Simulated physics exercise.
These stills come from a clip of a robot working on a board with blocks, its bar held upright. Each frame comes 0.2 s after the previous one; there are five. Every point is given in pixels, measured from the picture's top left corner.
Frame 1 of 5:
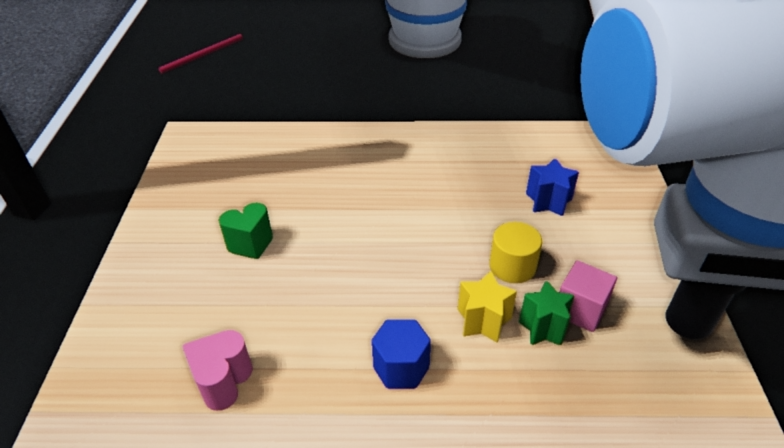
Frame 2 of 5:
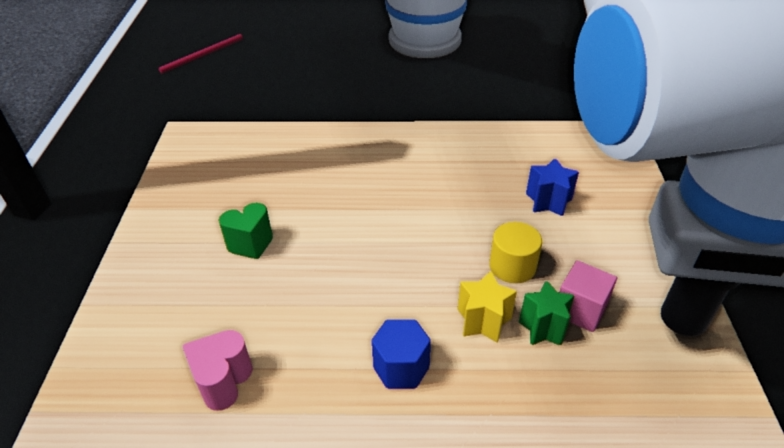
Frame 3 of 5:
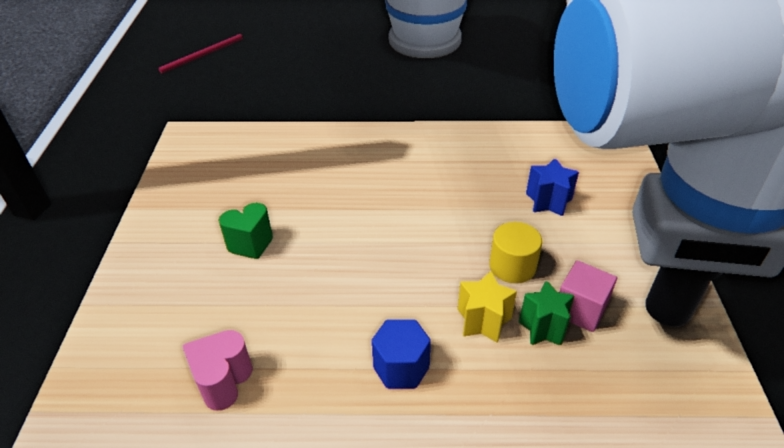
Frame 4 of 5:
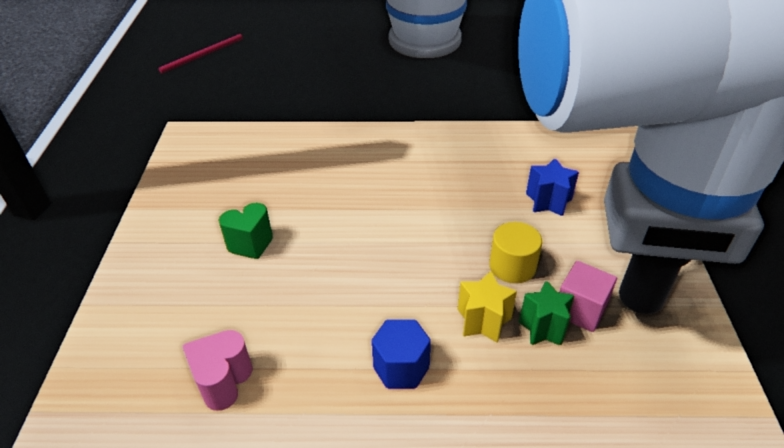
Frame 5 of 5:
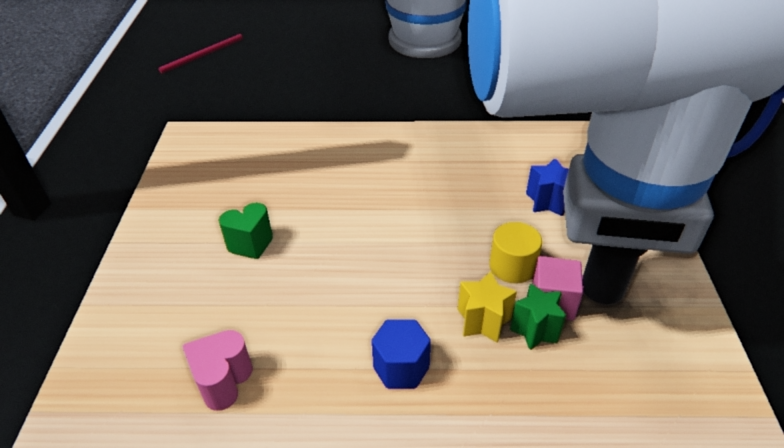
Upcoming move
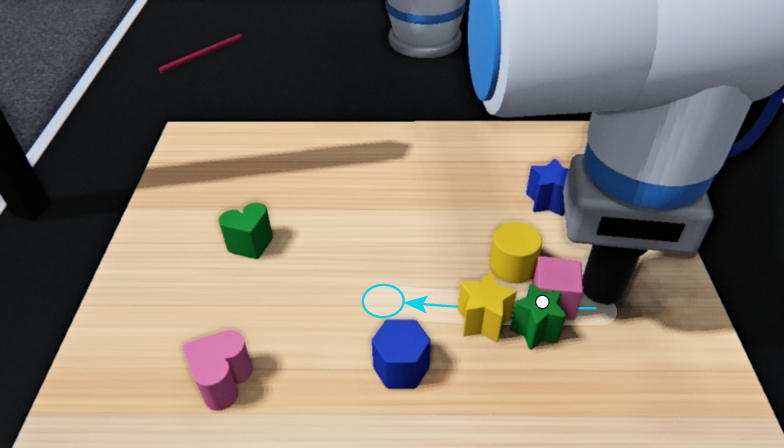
On a light wooden board scattered with colourful blocks, a robot arm with a dark tip moves in from the right while the blocks stay still. The tip then meets the pink block and pushes it left, and the green star beside it shifts slightly left too.
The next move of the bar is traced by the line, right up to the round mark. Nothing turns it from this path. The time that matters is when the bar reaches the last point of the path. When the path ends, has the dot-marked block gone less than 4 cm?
Yes, it checks out.
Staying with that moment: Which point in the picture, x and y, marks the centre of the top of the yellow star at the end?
The middle of its top is at (432, 307).
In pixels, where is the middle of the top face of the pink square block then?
That would be at about pixel (442, 245).
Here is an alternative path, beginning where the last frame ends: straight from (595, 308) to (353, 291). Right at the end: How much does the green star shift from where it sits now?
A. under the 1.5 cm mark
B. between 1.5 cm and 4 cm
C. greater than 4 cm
The correct letter is B.
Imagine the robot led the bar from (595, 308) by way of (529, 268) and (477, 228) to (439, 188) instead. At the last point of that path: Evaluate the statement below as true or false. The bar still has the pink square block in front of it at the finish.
False.
Path on the board, from (595, 308) over (524, 308) and (453, 306) to (383, 301); the dot is on the green star.
On the path given first. One third of the way, bar (528, 290); yellow star (472, 295), turned 20° anticlockwise; yellow disc (511, 234); green star (519, 312), turned 55° anticlockwise; pink square block (490, 263), turned 20° clockwise.
Two thirds of the way, bar (454, 288); yellow star (442, 309), turned 30° anticlockwise; yellow disc (511, 234); green star (511, 313), turned 100° anticlockwise; pink square block (445, 247), turned 75° clockwise.
At the end, bar (383, 282); yellow star (432, 307), turned 65° anticlockwise; yellow disc (511, 234); green star (511, 313), turned 100° anticlockwise; pink square block (442, 245), turned 85° clockwise.
